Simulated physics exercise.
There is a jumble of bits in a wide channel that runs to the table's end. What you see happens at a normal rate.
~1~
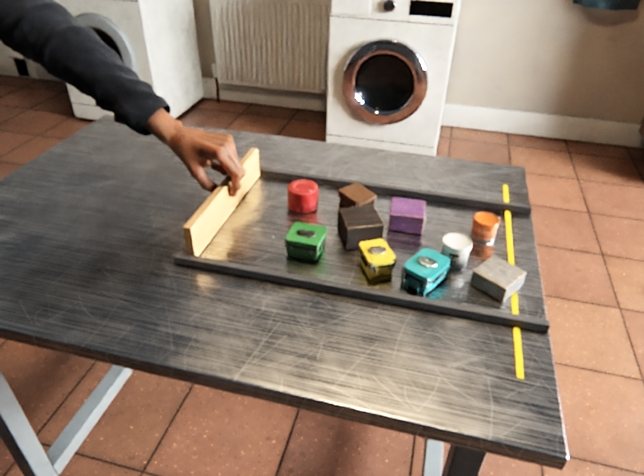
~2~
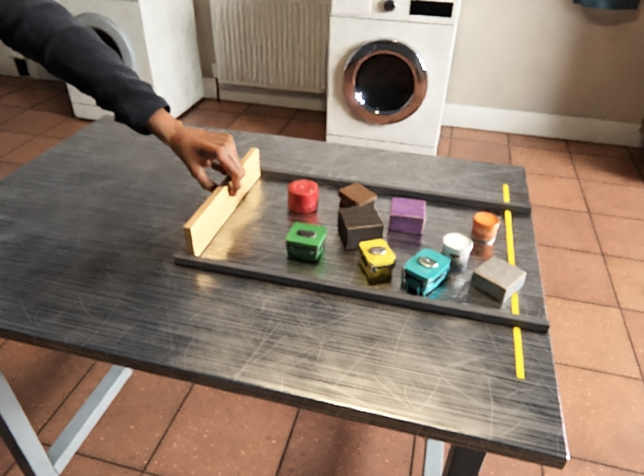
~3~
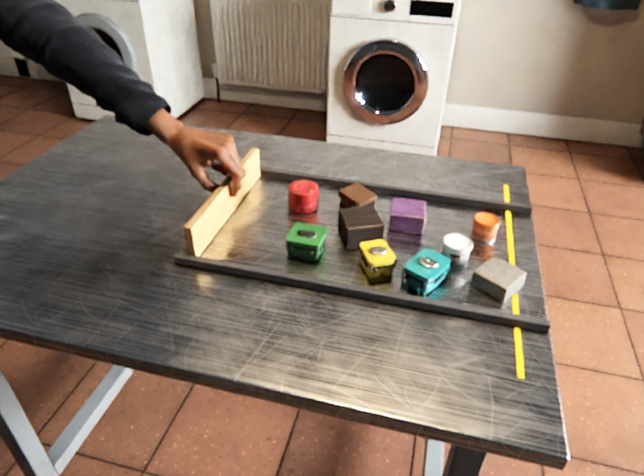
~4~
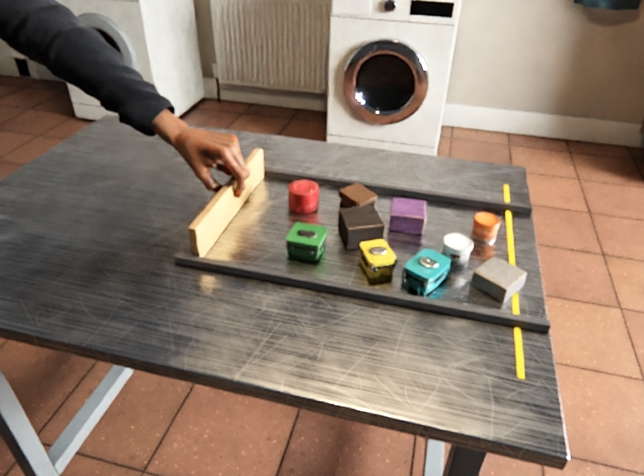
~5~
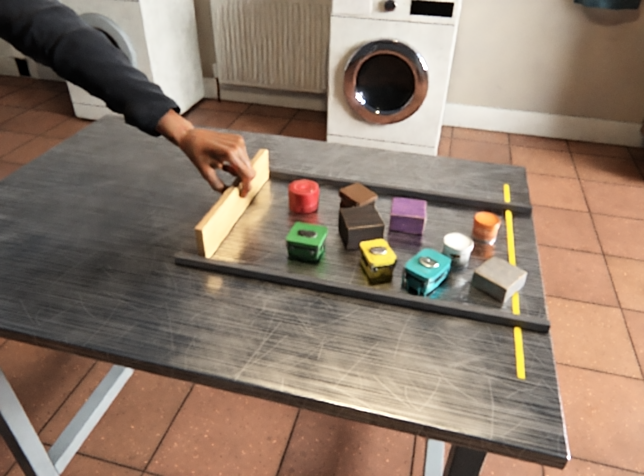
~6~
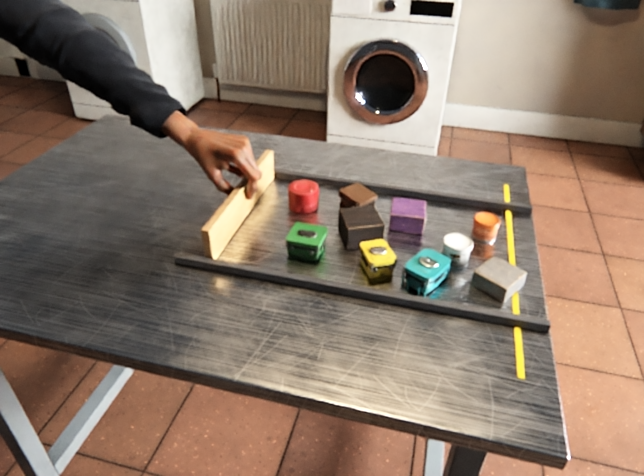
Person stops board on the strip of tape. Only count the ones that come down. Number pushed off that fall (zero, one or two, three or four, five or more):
Most likely a good five or more will slide off.
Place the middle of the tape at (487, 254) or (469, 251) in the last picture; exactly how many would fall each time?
You'd find 3 and then 3 on the floor.
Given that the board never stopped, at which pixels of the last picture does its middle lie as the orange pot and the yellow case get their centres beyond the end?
Orange pot over the end: About (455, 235). Yellow case over the end: About (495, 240).
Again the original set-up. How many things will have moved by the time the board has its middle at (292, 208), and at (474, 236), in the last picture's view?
Respectively 1 and 10.
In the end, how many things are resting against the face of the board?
The count in contact is 4.
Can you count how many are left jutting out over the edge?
I'd put it at 4.
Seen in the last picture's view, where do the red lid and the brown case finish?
They come to rest around (529, 228) and (527, 214).
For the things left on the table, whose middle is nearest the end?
It is the black block.
Soon after, none off yet; grey block at rest near (499, 279); orange pot at rest near (485, 227); white tin at rest near (456, 251).
Then, none off yet; grey block moving near (509, 279); orange pot at rest near (485, 227); white tin at rest near (456, 251).
Further on, one off so far; grey block falling near (544, 381); orange pot tipped a little near (556, 245); white tin moved well along near (523, 267).
At rest, the number that fall off is five or more; fallen, yellow case, purple block, turquoise case, white tin, orange pot and grey block.
